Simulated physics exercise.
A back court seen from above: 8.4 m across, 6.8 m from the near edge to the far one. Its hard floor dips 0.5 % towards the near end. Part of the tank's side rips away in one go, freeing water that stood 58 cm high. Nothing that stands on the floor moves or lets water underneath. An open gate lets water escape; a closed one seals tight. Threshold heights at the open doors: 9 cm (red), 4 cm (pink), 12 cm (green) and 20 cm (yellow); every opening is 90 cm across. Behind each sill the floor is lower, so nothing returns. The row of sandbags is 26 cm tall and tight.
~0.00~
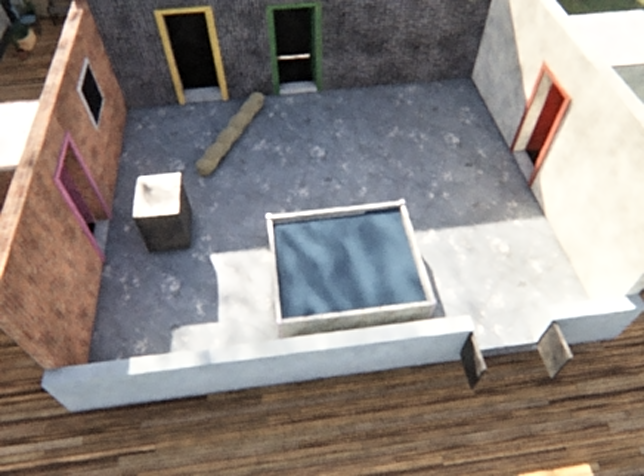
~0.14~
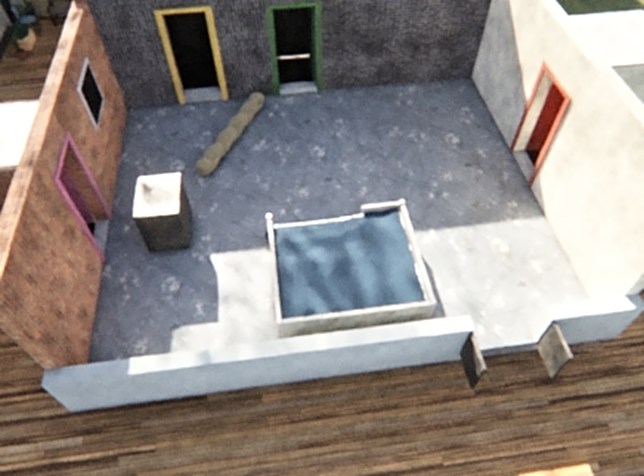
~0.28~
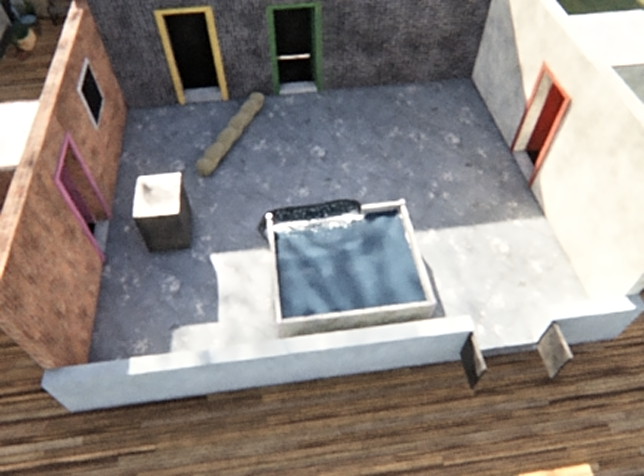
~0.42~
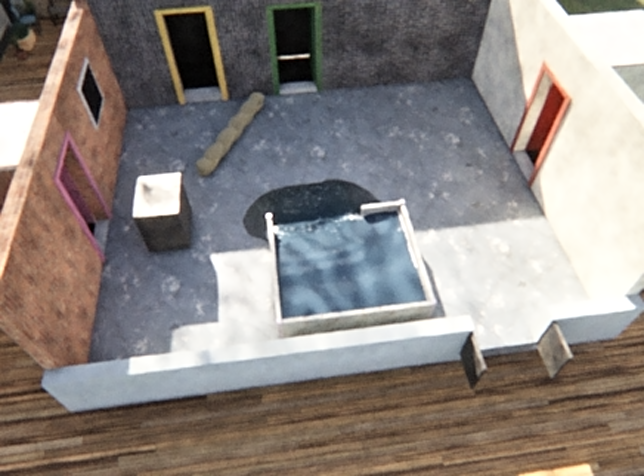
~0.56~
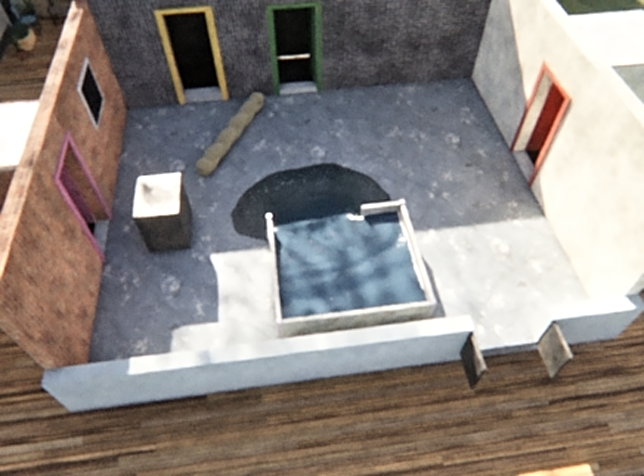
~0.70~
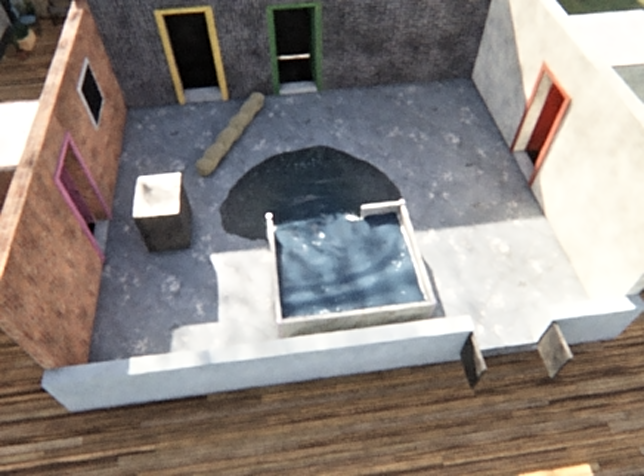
In a walled courtyard seen from above, the back edge of a square water tank broke open, and water poured out behind it, spreading in a dark, widening puddle across the grey floor.
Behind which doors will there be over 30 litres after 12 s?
Door by door: At the red door it does not reach the limit; at the pink door it keeps below the limit; at the green door it passes the limit; at the yellow door it keeps below the limit.
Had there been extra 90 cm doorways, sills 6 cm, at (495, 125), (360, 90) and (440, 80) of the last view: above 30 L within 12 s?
In turn: Over, over, over.
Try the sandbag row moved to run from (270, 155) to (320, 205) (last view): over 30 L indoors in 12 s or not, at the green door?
Against that limit: Green under.
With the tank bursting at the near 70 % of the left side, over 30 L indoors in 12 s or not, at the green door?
Against that limit: Green under.
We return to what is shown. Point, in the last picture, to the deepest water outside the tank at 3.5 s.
Around (296, 97).
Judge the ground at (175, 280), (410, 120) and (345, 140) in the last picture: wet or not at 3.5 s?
In turn: Dry, wet, wet.
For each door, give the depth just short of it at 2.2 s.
In cm: Red 0, pink 0, green 27, yellow 1.
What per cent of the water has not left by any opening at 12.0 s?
Some 86 per cent remains.
After 1.4 s water covers 25 % of the floor and is deepest (30 cm) near (290, 234); red door not reached, pink door not reached, green door 14 cm at the sill, 0 L in, yellow door not reached.
After 2.2 s water covers 30 % of the floor and is deepest (30 cm) near (281, 99); red door not reached, pink door not reached, green door 27 cm at the sill, 31 L in, yellow door not reached.
After 3.5 s water covers 40 % of the floor and is deepest (26 cm) near (296, 97); red door not reached, pink door not reached, green door 27 cm at the sill, 159 L in, yellow door 2 cm at the sill, 0 L in.
After 7.0 s water covers 70 % of the floor and is deepest (14 cm) near (475, 90); red door 8 cm at the sill, 0 L in, pink door 4 cm at the sill, 3 L in, green door 10 cm at the sill, 230 L in, yellow door 3 cm at the sill, 0 L in.
After 12.0 s water covers 95 % of the floor and is deepest (10 cm) near (585, 321); red door 6 cm at the sill, 0 L in, pink door 4 cm at the sill, 7 L in, green door 3 cm at the sill, 230 L in, yellow door 5 cm at the sill, 0 L in.
